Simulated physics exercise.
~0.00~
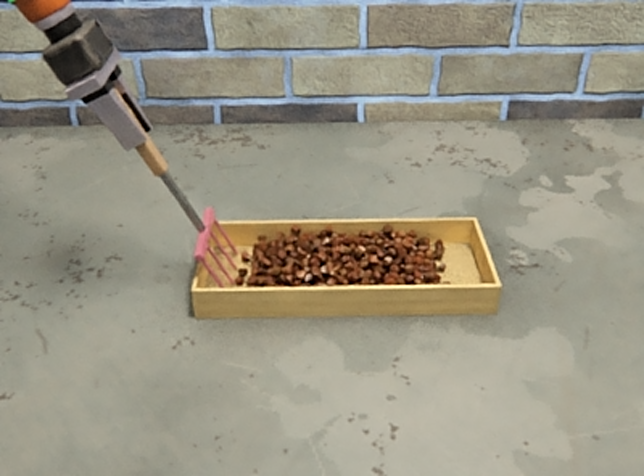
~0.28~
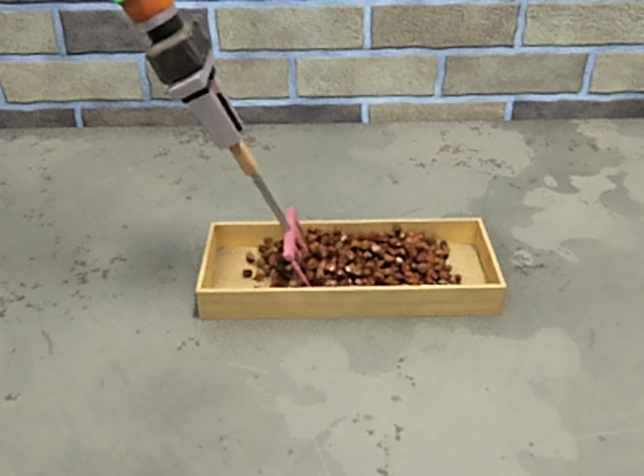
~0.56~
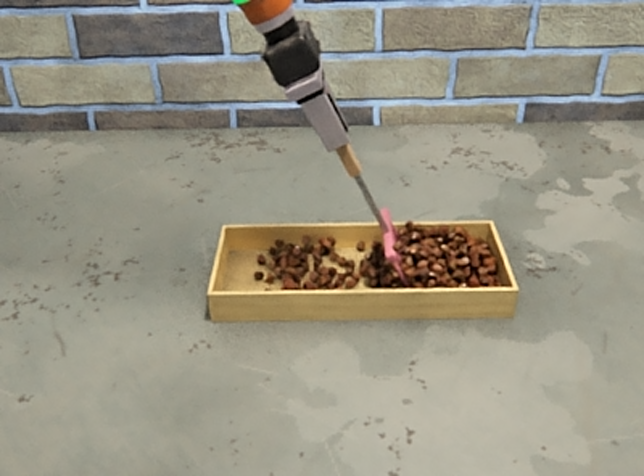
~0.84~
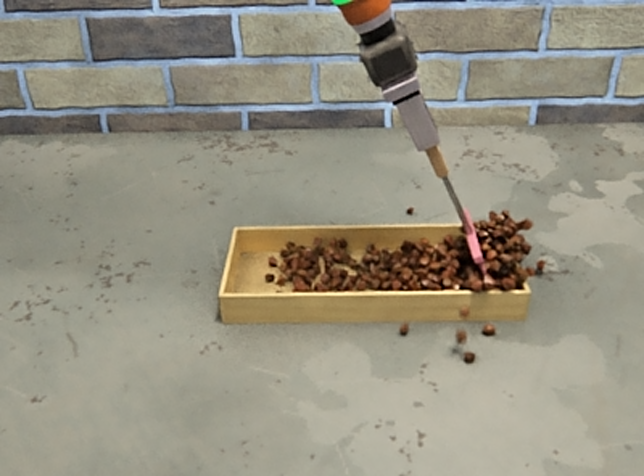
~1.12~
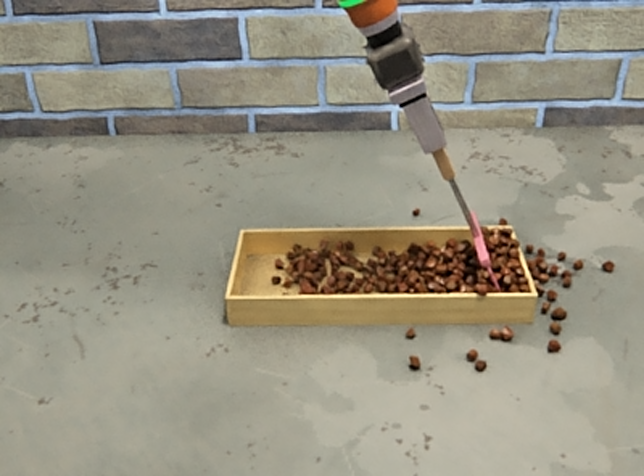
A robot arm dragged a pink fork rightward through the brown pellets in a shallow wooden tray, heaping them at the right end until some spilled over the edges, and it stopped there with pellets scattered on the gray surface around that end.
